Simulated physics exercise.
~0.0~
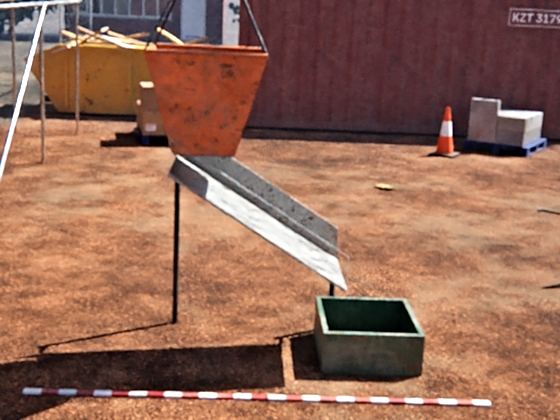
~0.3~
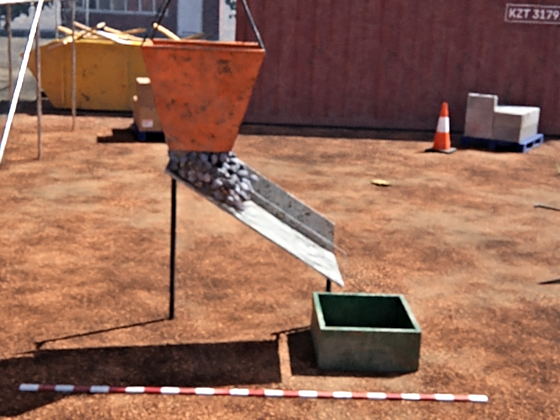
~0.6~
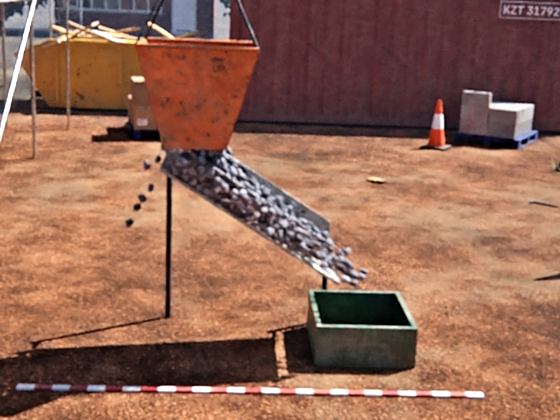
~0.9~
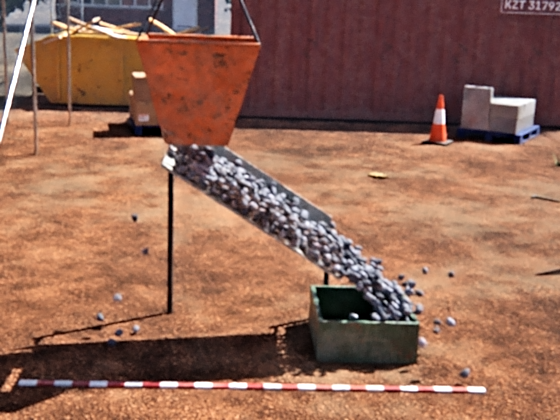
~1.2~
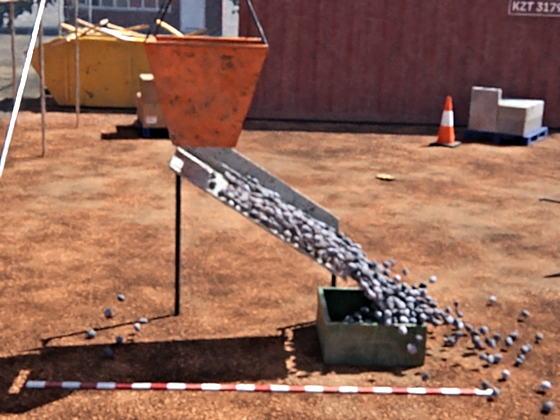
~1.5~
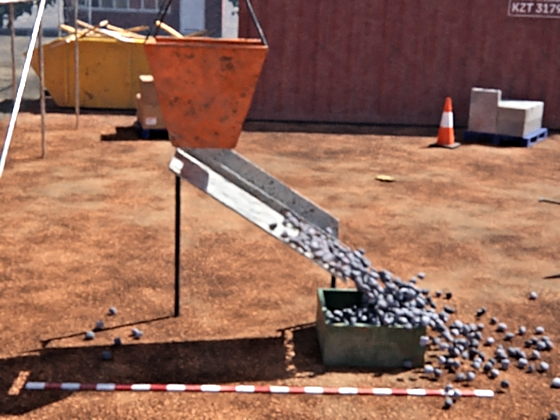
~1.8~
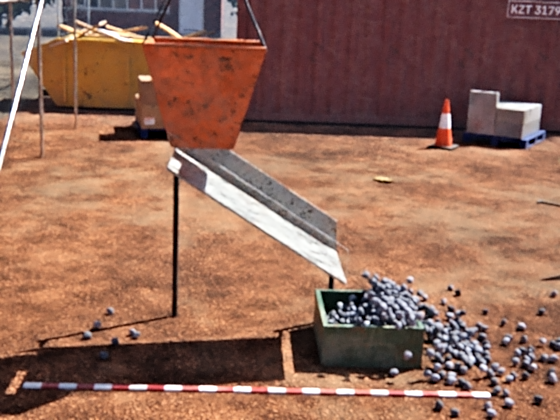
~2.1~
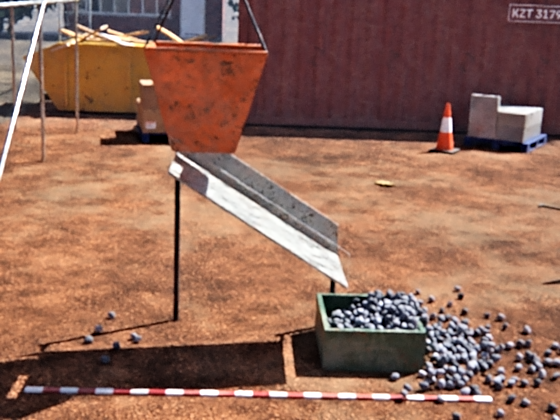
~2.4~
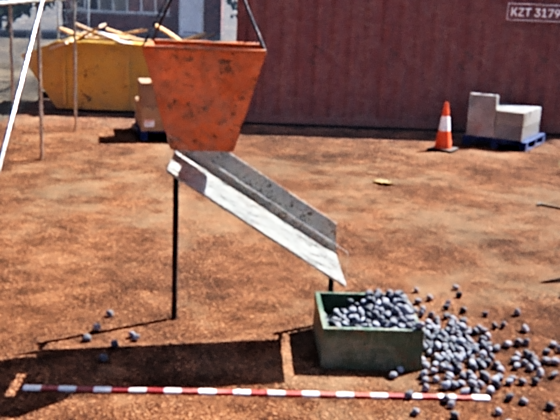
A hanging orange skip dropped a load of round grey stones onto a sloping steel chute, and they poured down to the right into a green bin, filling it, while many spilled over onto the ground beside it and a few lay off to the left.
